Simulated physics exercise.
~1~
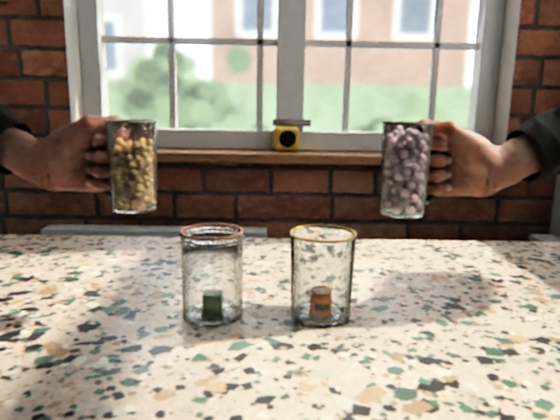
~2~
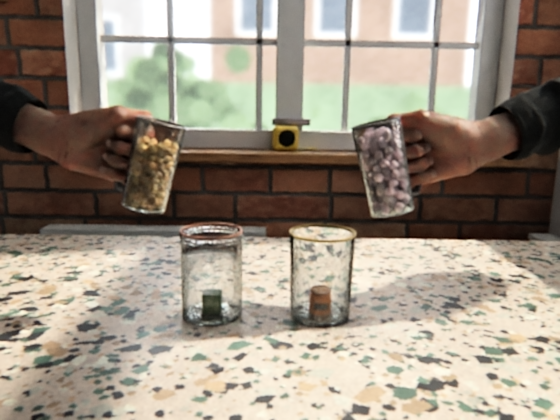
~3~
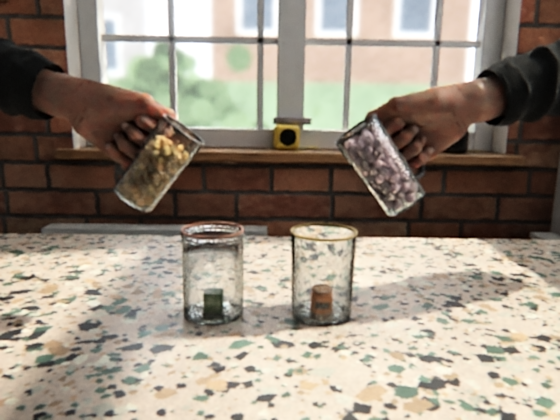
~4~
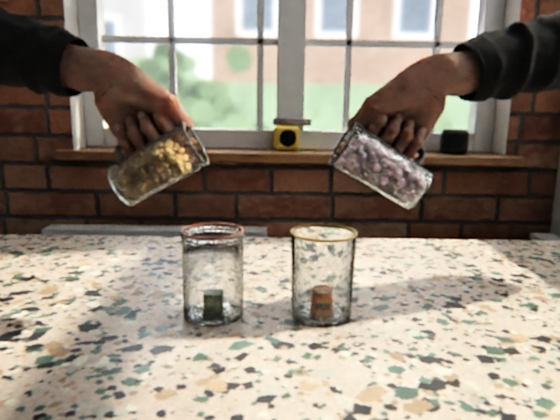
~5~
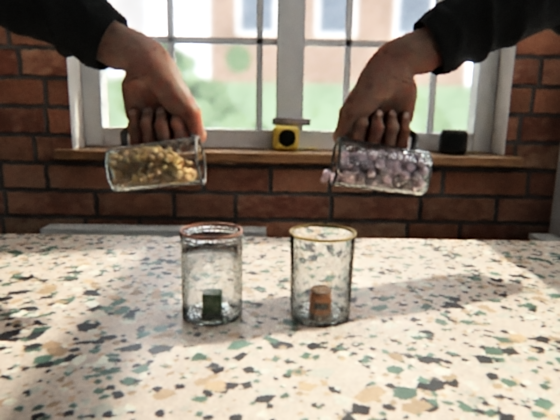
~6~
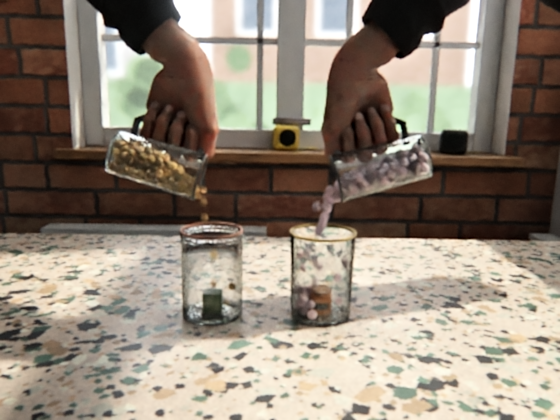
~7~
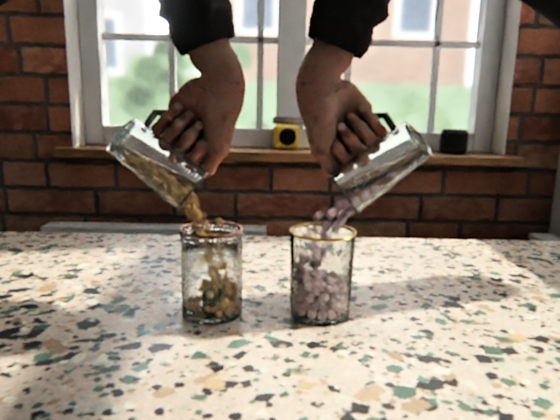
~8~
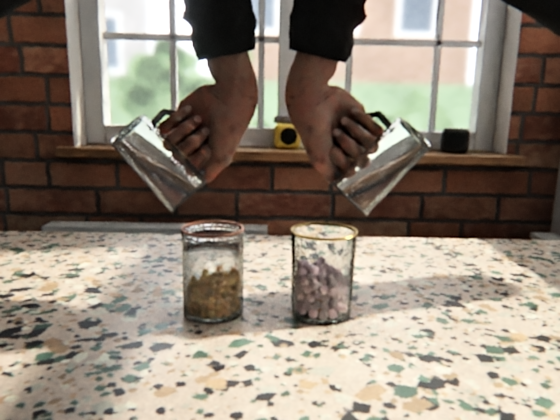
At first, two hands hold clear cups of loose, dry pieces, yellowish on the left and pale purple on the right, above two glass containers on a speckled table. A small green object sits in the left container and an orange-brown one in the right. The hands tilt the cups inward until they lie on their sides. Pieces then begin to spill, the purple ones filling faster at first. The cups tip further and empty completely. Finally, both containers are partly filled, and both small objects are hidden under the pieces.
